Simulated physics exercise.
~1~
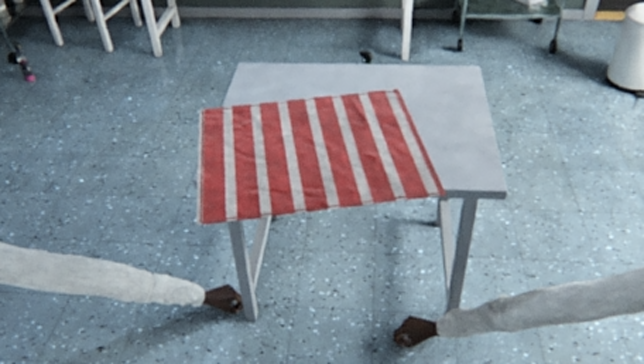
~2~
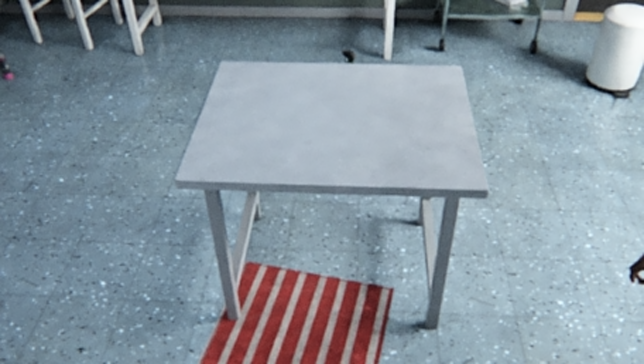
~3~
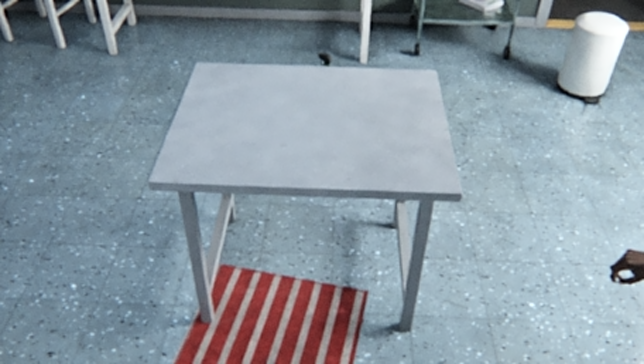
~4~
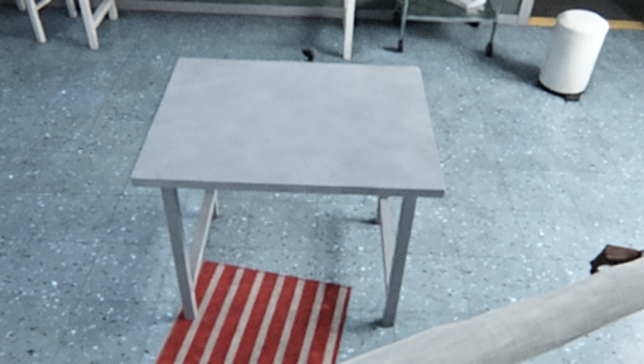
On a side table's edge, a striped scarf slips off and lies on the floor.
